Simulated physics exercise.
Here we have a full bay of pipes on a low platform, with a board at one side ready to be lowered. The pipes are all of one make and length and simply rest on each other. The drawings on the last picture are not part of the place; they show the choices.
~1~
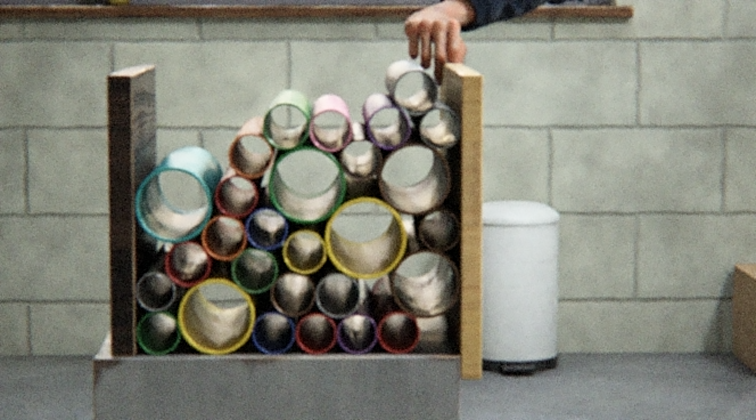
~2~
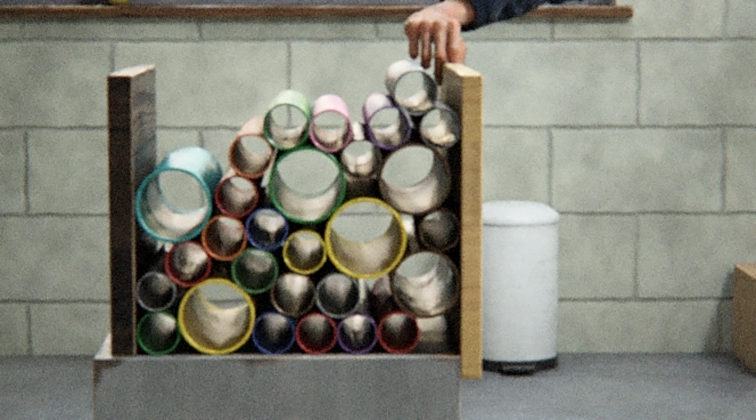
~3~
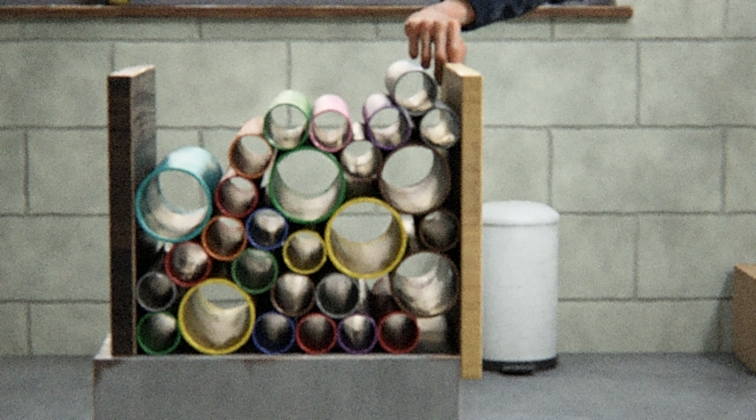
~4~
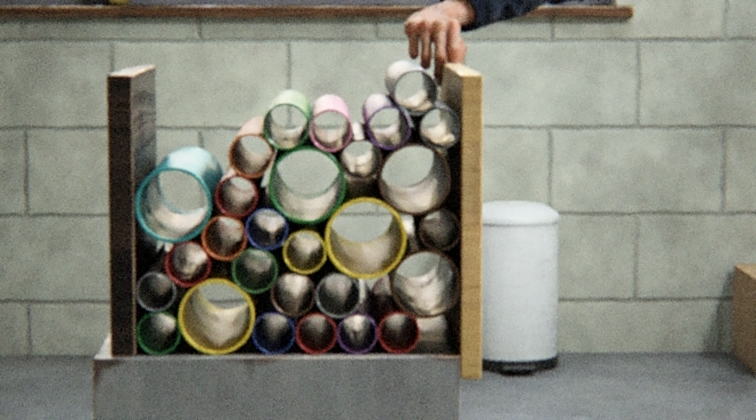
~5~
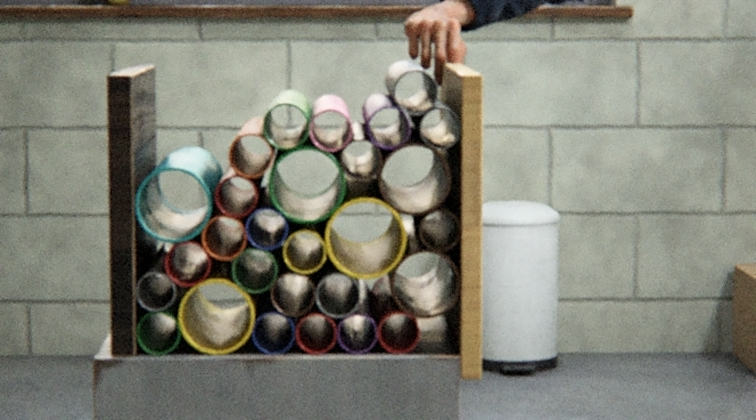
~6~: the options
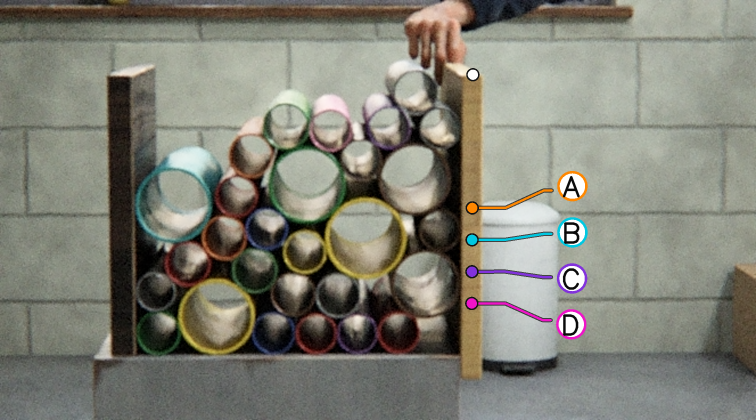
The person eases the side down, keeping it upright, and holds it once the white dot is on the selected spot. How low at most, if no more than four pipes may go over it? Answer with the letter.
Lower it to B and no more.
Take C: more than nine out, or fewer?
At C, fewer than nine.
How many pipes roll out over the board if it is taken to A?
It comes to two.
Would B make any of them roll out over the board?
Yes, at B.
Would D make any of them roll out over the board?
Yes.
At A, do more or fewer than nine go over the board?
At A, fewer than nine.
On the marked copy, A at (472, 208); B at (472, 240); C at (472, 272); D at (472, 303); the white dot at (473, 75).
With B. Early on, top of the board (462, 149).
Further on, top of the board (461, 235).
At the end, top of the board (461, 239), two out over the board.
As for the rest, A two out over the board; C more than four out over the board; D more than four out over the board.
